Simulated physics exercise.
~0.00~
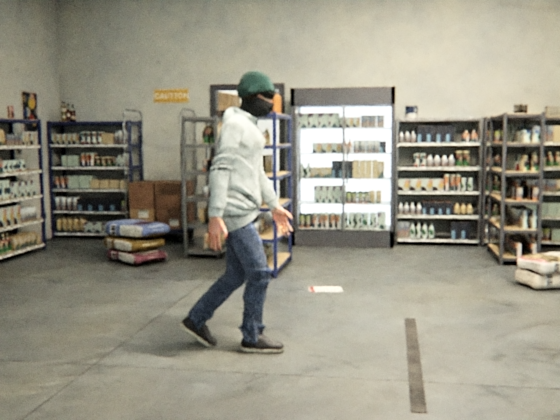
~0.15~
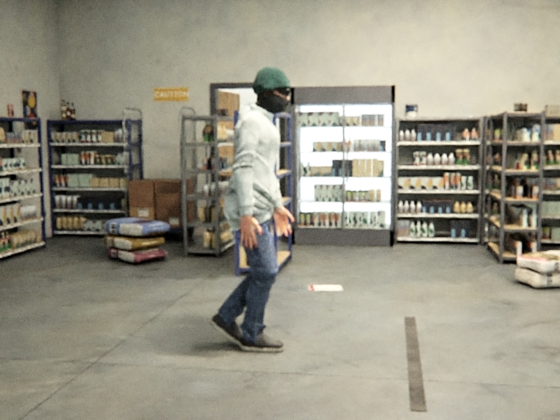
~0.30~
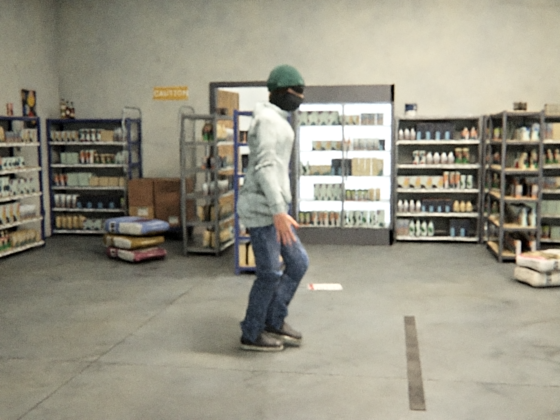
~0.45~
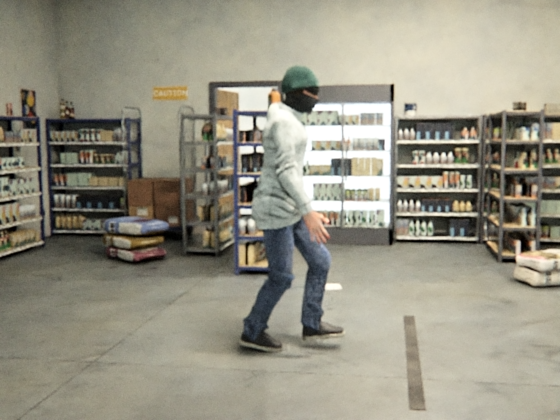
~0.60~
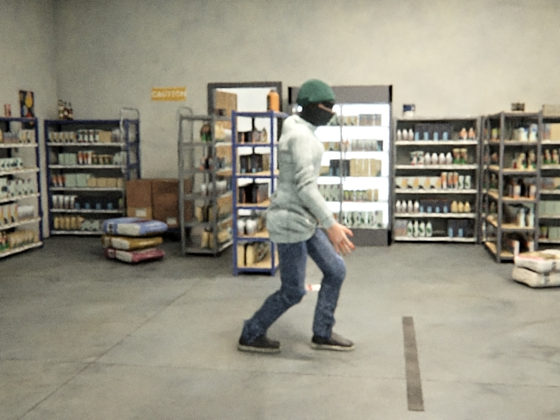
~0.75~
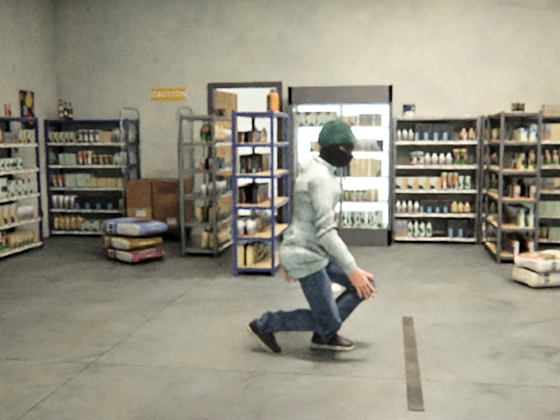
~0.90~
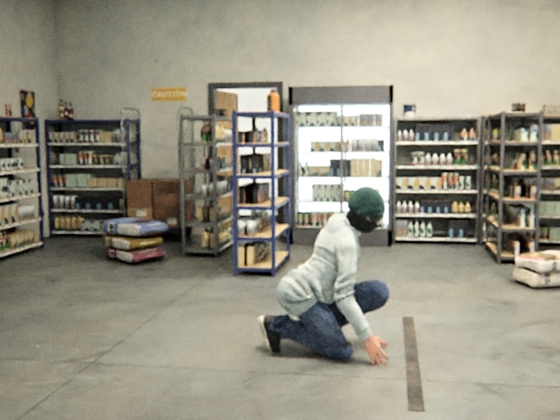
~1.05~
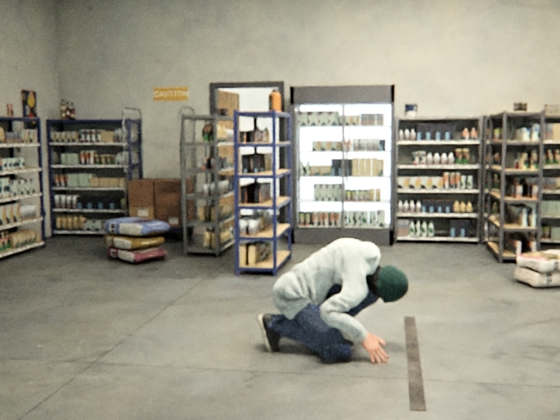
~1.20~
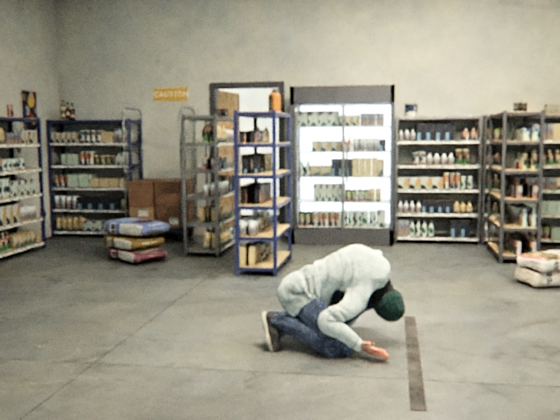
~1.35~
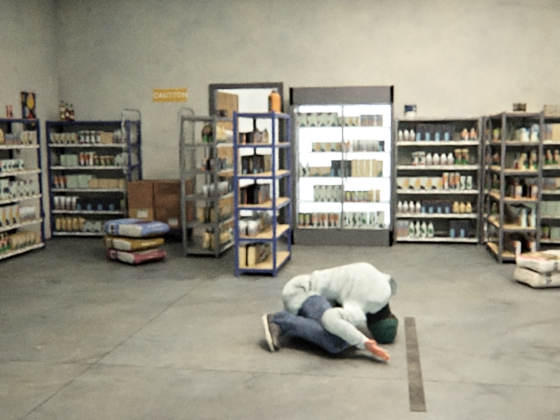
A masked person in a green beanie walks right, kneels and folds forward, head staying short of the black strip.
